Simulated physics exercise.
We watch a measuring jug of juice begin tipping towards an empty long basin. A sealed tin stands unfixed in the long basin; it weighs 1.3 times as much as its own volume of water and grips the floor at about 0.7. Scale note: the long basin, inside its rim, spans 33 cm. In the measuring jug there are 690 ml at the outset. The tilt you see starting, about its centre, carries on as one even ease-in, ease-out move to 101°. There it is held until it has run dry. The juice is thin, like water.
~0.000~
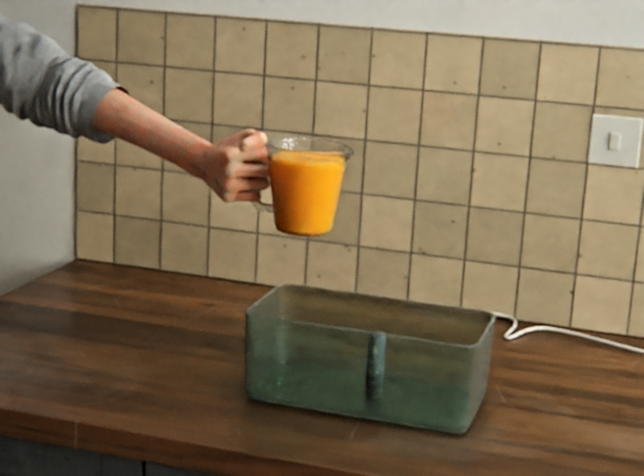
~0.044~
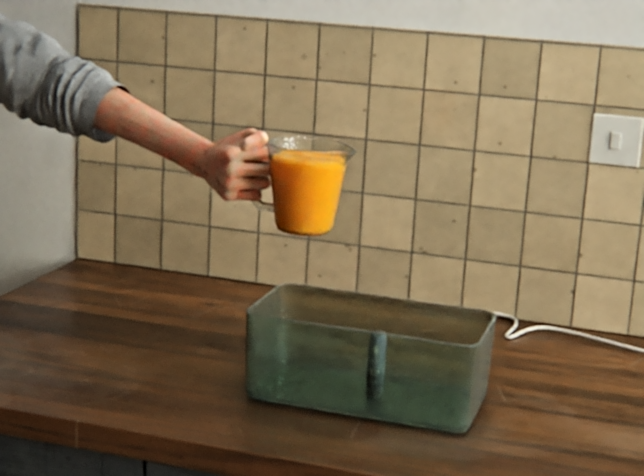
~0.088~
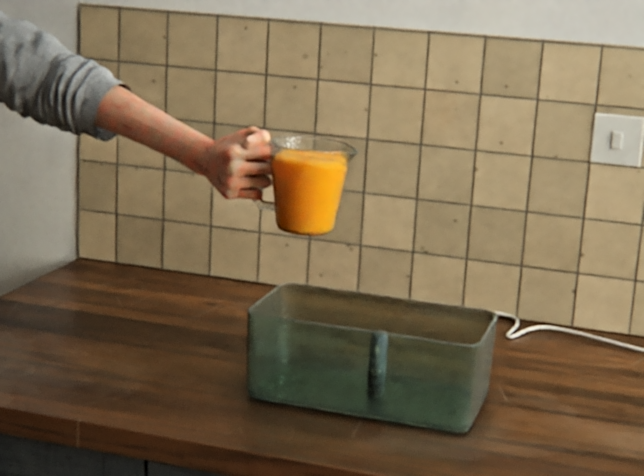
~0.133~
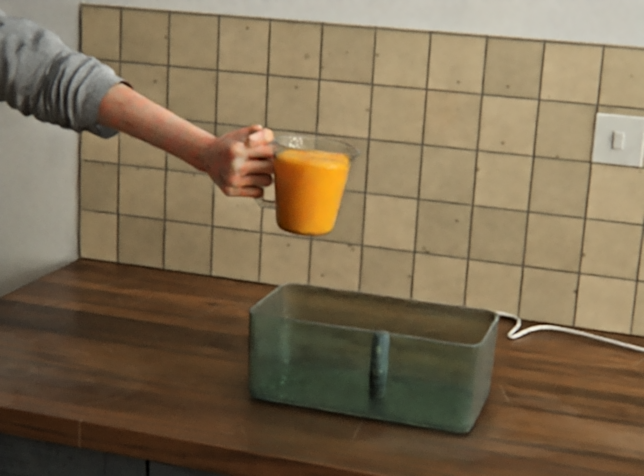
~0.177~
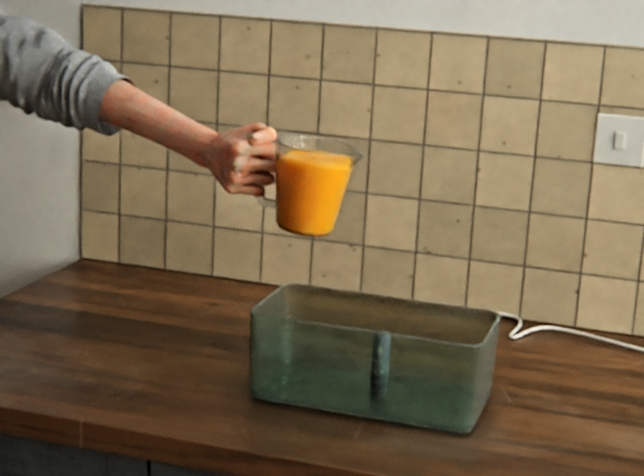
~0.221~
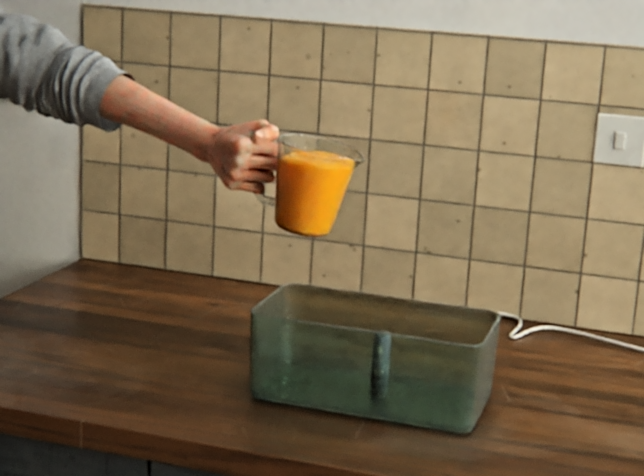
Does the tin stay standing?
Bet it holds up.
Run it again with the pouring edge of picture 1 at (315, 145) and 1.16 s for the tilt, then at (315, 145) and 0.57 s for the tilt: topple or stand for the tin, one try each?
First it tips over; then it tips over.
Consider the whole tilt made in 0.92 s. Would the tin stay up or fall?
The tin stays balanced.
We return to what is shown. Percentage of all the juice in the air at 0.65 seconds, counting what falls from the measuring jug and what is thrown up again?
Some 16 per cent, I reckon.
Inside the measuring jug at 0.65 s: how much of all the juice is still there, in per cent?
Some 80 % of it is still there.
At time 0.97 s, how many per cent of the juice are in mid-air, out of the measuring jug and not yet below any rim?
Estimate: Around 24 per cent.
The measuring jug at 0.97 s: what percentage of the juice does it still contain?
28 in a hundred, give or take.
After 0.65 s the tilt is 60° and 80 per cent is still to pour; the tin stands where it began.
After 0.97 s the tilt is 94° and 28 per cent is still to pour; the tin stands where it began.
After 1.30 s the tilt is 101° and 1 per cent is still to pour; the tin stands where it began.
After 1.66 s the tilt is 101° and 0 per cent is still to pour; the tin stands where it began.
In the end the tin stands where it began.
